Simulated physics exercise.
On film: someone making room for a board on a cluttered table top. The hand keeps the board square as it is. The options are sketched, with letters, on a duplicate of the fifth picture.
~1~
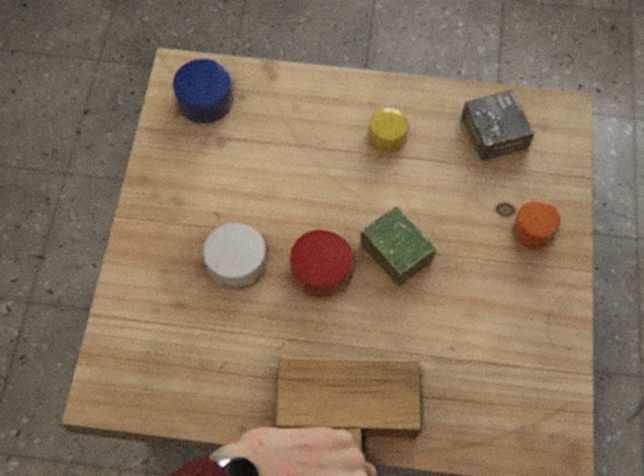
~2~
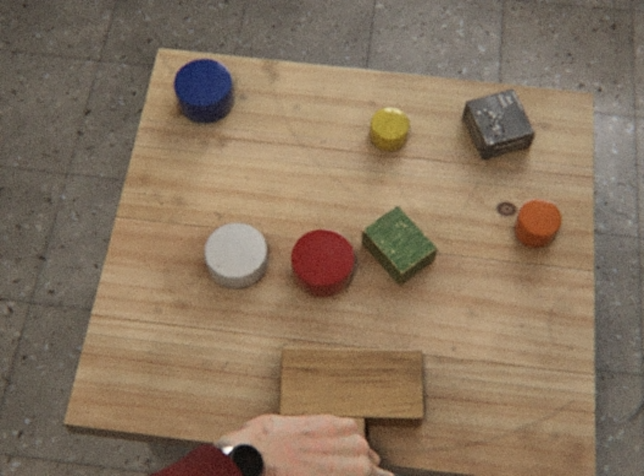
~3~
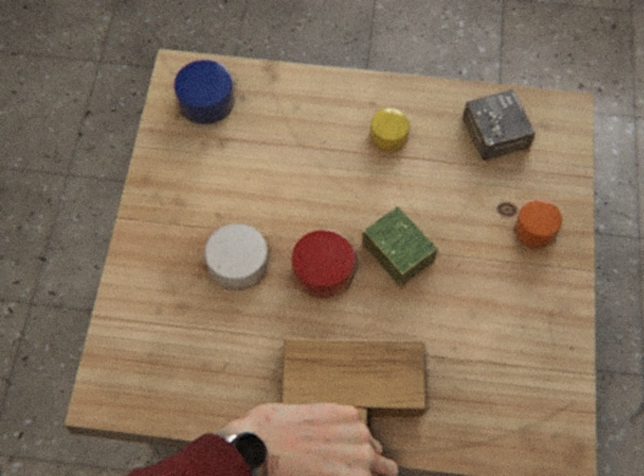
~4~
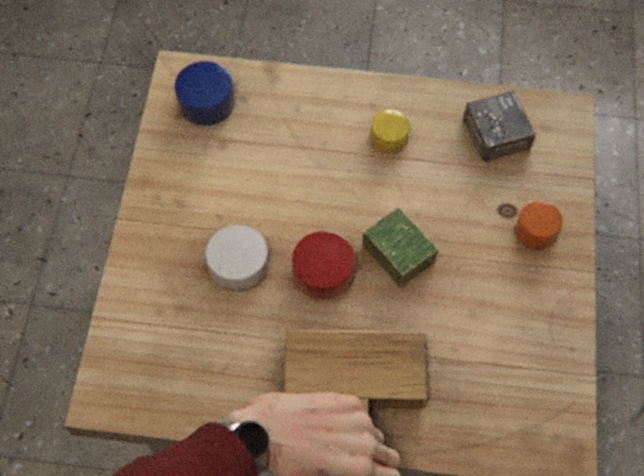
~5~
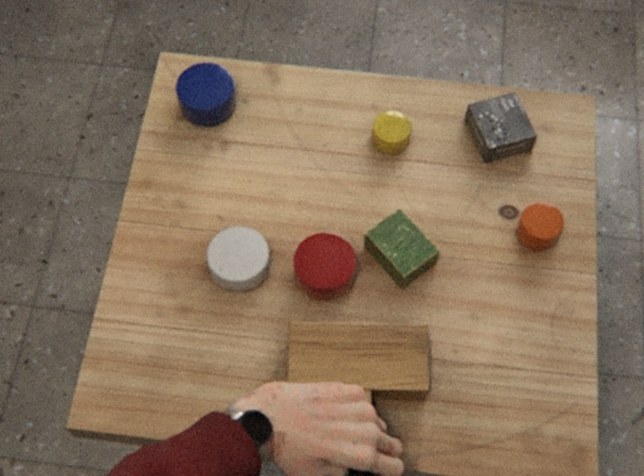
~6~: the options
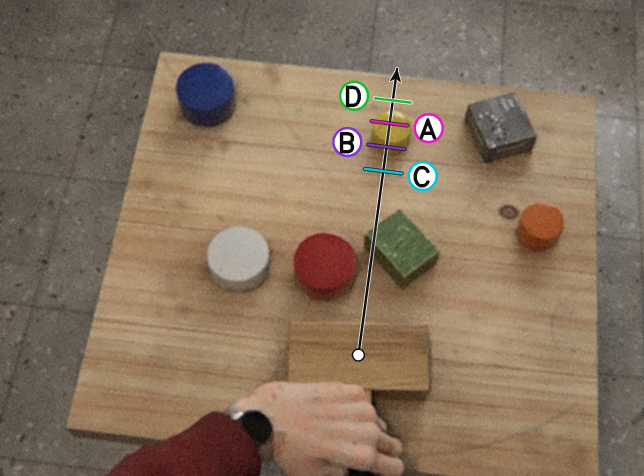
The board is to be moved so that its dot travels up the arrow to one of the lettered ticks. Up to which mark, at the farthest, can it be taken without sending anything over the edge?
At B, and not beyond.
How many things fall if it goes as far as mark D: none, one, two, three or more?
In all, three or more.
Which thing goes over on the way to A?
The yellow pot goes over.
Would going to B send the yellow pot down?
By then, no.
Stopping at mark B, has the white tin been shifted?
No.
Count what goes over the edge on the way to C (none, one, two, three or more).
By then, none.
On the marked copy, A at (390, 123); B at (387, 147); C at (383, 171); D at (393, 100); the arrow from (358, 355) to (397, 69); the white dot at (358, 355).
Following B. Soon after the start, board (369, 280); green block (399, 216); red pot (327, 221).
Later, board (379, 206); yellow pot (392, 125); red pot (328, 151).
In the end, board (386, 155); yellow pot (393, 78); green block (396, 110); nothing has fallen.
As for the rest, A drops the yellow pot; C is safe but short; D drops the red pot, yellow pot and green block.
